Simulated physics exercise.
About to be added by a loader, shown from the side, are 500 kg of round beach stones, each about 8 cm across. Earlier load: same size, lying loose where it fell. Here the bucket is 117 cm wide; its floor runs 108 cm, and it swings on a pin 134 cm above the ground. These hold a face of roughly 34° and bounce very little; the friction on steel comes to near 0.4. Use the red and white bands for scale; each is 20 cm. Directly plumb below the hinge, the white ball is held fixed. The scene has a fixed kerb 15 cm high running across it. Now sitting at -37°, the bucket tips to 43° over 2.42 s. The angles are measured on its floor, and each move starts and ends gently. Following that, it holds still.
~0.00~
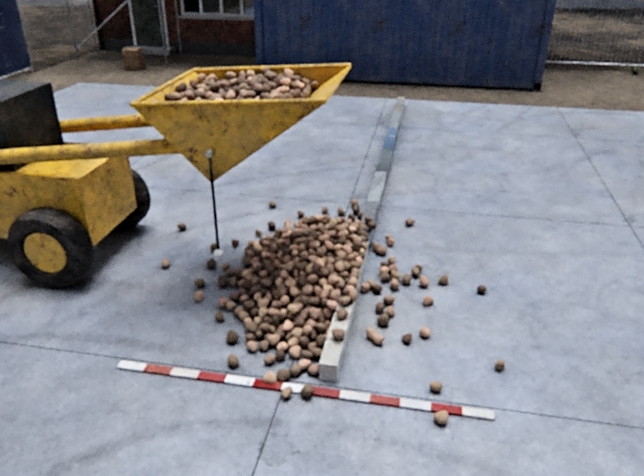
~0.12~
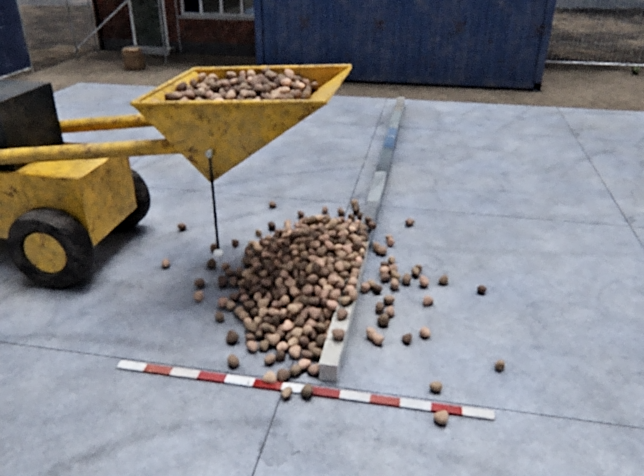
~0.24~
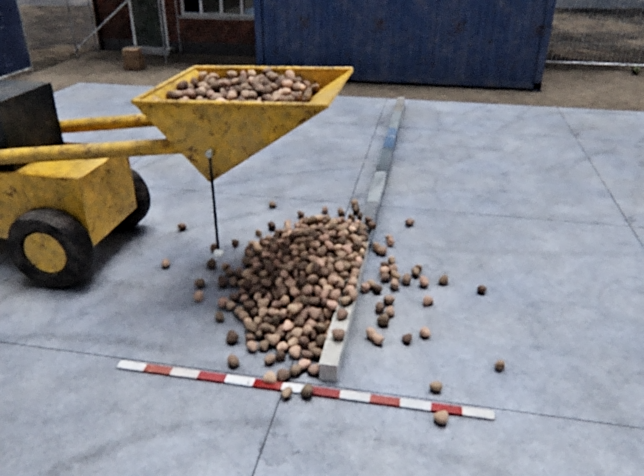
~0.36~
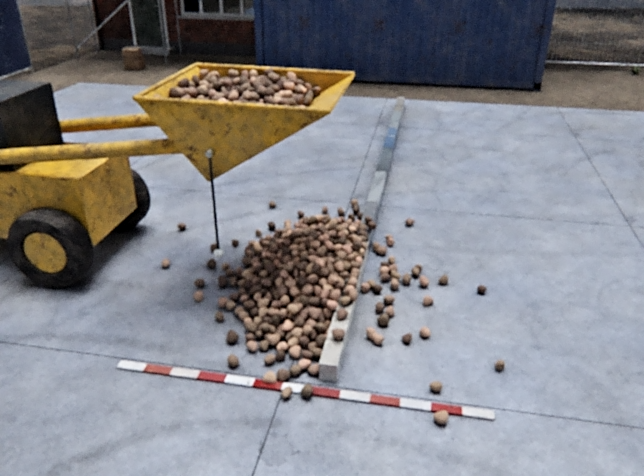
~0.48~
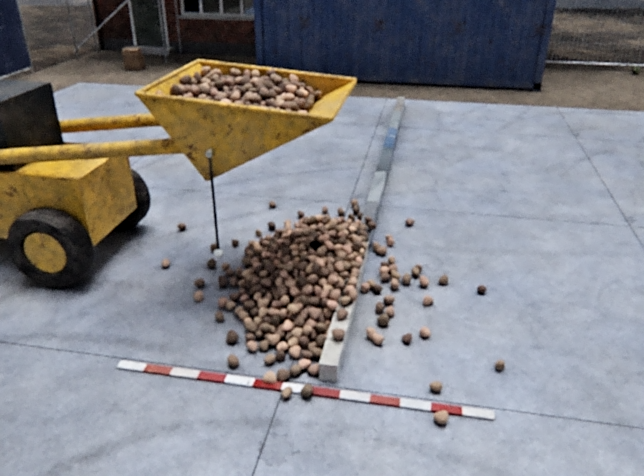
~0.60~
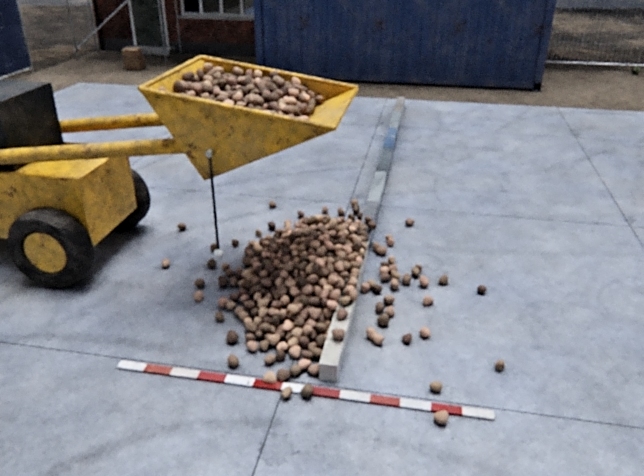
To begin with, a yellow loader at the left holds a bucket of round stones above a loose heap lying against a long pale kerb, with a few strays beyond it. The bucket then slowly tilts slightly, its right lip dipping, and its stones shift a little while the heap stays still.
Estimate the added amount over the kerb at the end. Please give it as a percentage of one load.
Roughly 72 per cent of a load.
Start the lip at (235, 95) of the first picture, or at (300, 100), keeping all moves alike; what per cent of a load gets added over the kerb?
Close to 0 per cent, followed by close to 45 per cent.
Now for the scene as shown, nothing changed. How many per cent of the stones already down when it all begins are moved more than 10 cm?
About 15 per cent.
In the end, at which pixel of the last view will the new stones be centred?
(390, 273).
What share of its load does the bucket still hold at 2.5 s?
Near 5 per cent of the load is held.
After 1.8 s the floor is at 31°; in per cent of one load, 88 in the bucket, 105 on this side of the kerb, 6 over the kerb; the foremost stones are at (447, 326).
After 2.5 s the floor is at 43°; in per cent of one load, 5 in the bucket, 137 on this side of the kerb, 58 over the kerb; the foremost stones are at (481, 283).
After 2.9 s the floor is at 43°; in per cent of one load, 0 in the bucket, 126 on this side of the kerb, 74 over the kerb; the foremost stones are at (530, 282).
After 5.6 s the floor is at 43°; in per cent of one load, 0 in the bucket, 122 on this side of the kerb, 78 over the kerb; the foremost stones are at (576, 285). Net gain over the kerb, 72.
